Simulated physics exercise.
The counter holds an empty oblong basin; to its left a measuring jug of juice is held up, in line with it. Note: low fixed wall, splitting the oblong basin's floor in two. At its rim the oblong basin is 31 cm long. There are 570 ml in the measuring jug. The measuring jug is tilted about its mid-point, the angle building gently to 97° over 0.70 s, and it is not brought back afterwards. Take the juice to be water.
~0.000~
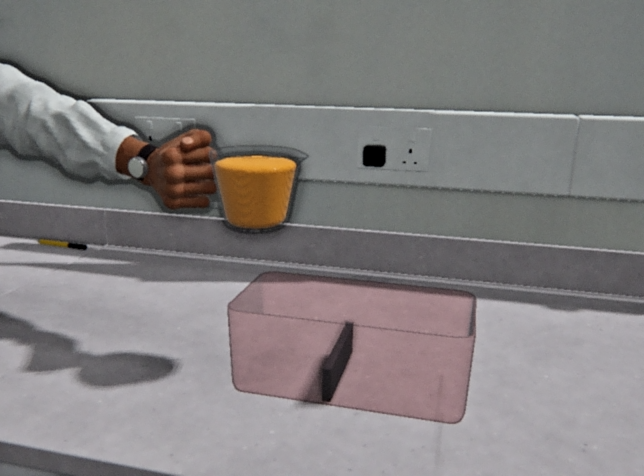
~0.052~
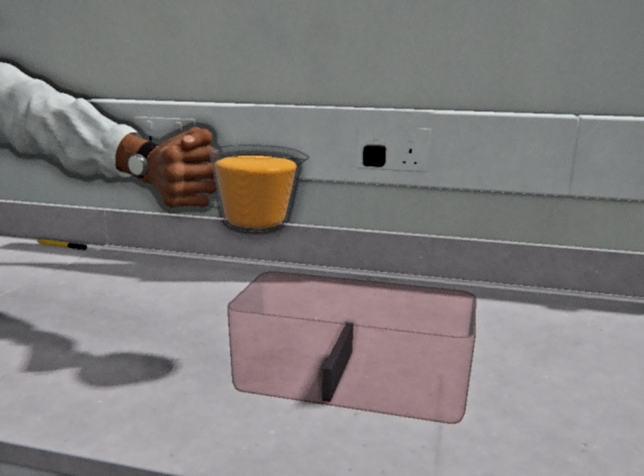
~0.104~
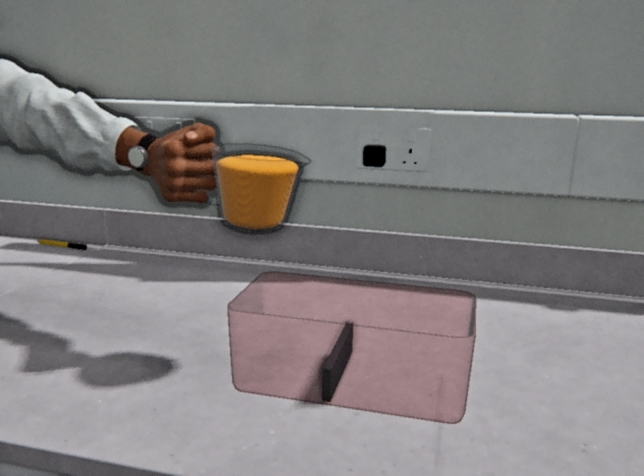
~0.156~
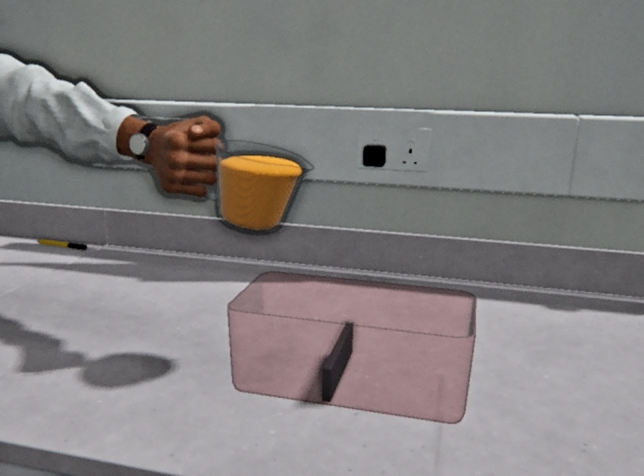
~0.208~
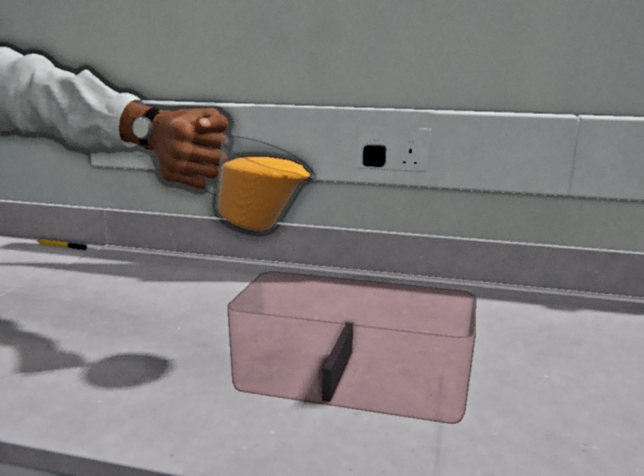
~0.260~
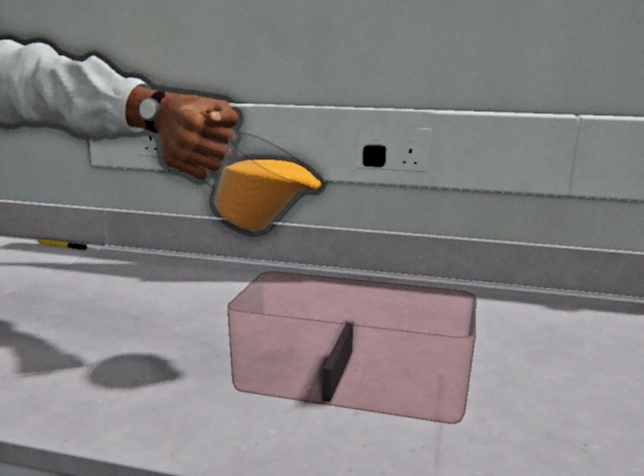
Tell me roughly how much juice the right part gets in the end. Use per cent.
It gets about 65 per cent.
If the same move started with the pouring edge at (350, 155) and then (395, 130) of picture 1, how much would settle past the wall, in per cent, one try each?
Near 95 in a hundred on the first go and near 80 in a hundred on the second.
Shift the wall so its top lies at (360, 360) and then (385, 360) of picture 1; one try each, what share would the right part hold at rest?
The first gives near 25 per cent and the second near 10 per cent.
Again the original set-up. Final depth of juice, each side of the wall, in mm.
Final levels - left approx 10 mm, right approx 14 mm.
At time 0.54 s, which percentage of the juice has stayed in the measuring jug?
Still held: Roughly 46 % of the total.
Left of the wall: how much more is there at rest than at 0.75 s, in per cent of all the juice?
I'd say near 14 percent.
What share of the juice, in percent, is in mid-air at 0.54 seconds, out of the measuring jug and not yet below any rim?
Near 30 per cent of it all.
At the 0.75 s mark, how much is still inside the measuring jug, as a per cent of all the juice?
Near 8 percent, more or less.
After 0.54 s the tilt is 85° and 46 per cent is still to pour, 1 is left of the wall and 22 right of it.
After 0.75 s the tilt is 97° and 8 per cent is still to pour, 20 is left of the wall and 60 right of it.
After 0.96 s the tilt is 97° and 1 per cent is still to pour, 32 is left of the wall and 65 right of it.
After 1.20 s the tilt is 97° and 0 per cent is still to pour, 34 is left of the wall and 65 right of it.
In the end 33 per cent lies left of the wall, 65 right of it and 1 outside.
